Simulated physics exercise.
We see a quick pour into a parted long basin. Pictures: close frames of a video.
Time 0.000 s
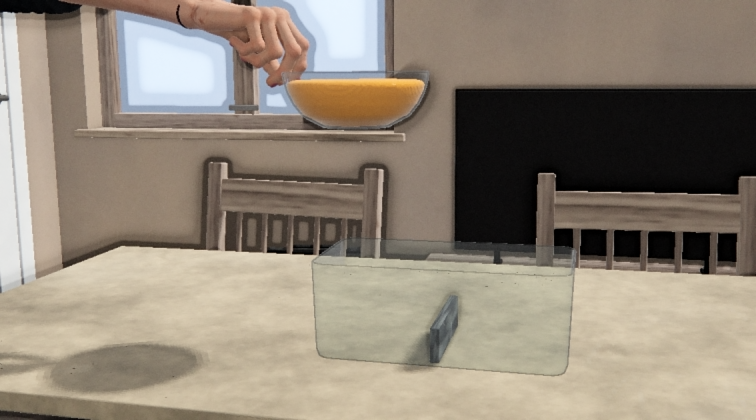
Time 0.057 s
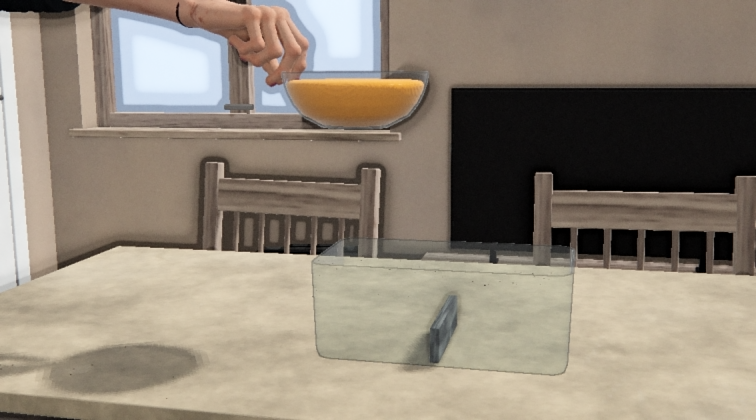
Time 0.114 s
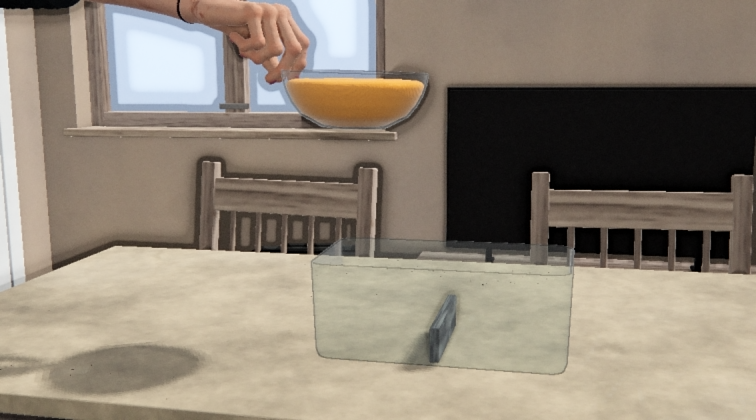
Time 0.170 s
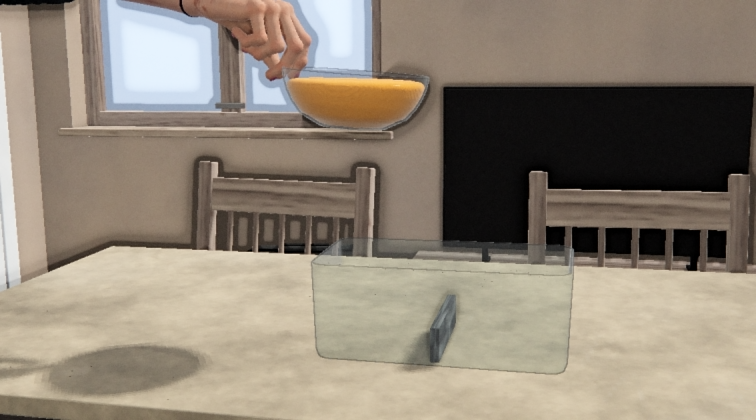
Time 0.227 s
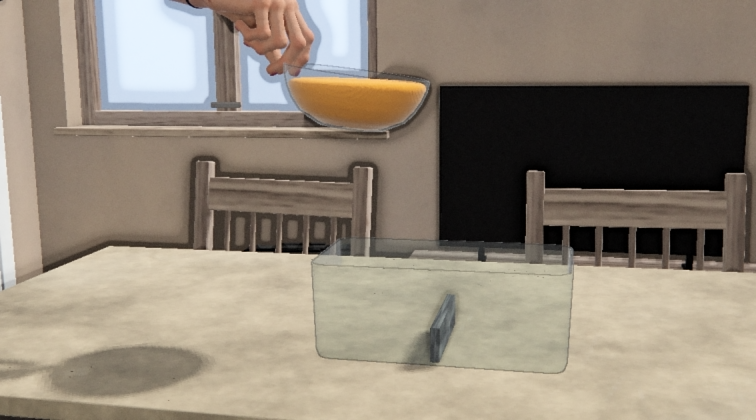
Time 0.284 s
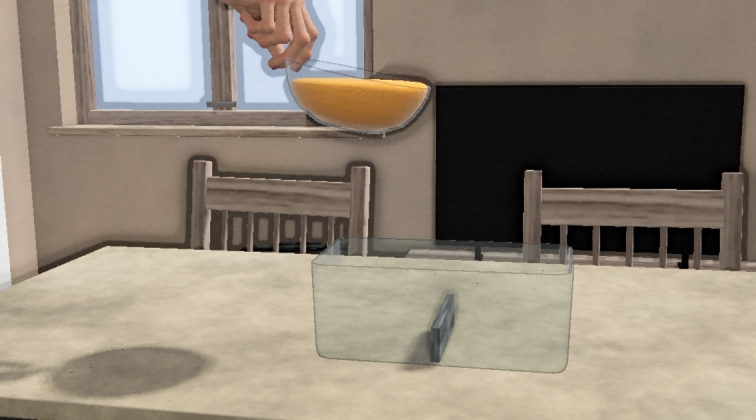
A hand gradually tilting a clear bowl of orange liquid to the right above a divided transparent basin on a table.
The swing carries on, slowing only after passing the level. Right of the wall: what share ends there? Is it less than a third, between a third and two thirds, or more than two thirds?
Most likely the amount right of the wall will exceed two thirds.
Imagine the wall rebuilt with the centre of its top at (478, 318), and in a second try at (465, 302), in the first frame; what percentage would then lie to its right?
About 60 % for the first and about 75 % for the second.
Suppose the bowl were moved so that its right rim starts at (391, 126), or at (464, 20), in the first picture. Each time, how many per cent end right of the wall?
50 and 70 per cent.
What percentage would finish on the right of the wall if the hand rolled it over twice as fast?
Close to 65 in a hundred.
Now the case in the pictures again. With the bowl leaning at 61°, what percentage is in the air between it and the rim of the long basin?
Around 45 percent.
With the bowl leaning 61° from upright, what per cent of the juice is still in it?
It still holds around 35 per cent there.
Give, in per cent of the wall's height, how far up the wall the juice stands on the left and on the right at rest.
The left reads 20 in a hundred and the right 80 in a hundred.
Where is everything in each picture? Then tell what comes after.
Tilt 0°; pouring edge (427, 73); surface from (292, 82) to (425, 82); the long basin's rim runs from (328, 251) to (574, 263); the wall's top is at (445, 312), in the first picture.
Tilt 1°; pouring edge (426, 74); surface from (291, 82) to (424, 82), in the second picture.
Tilt 2°; pouring edge (426, 76); surface from (291, 81) to (424, 84), in the third picture.
Tilt 5°; pouring edge (427, 80); surface from (292, 80) to (425, 84), in the fourth picture.
Tilt 8°; pouring edge (428, 84); surface from (293, 80) to (426, 86), in the fifth picture.
Tilt 12°; pouring edge (428, 90); surface from (294, 80) to (428, 85), in the sixth picture.
A moment on, the bowl is tipped part way and 36 per cent is still to pour, 0 is left of the wall and 20 right of it.
Next, the bowl is tipped on its side and 2 per cent is still to pour, 8 is left of the wall and 81 right of it.
Then the bowl is tipped on its side and 0 per cent is still to pour, 16 is left of the wall and 83 right of it.
Later the bowl is tipped on its side and 0 per cent is still to pour, 16 is left of the wall and 82 right of it.
In the end 17 per cent lies left of the wall, 82 right of it and 1 outside.
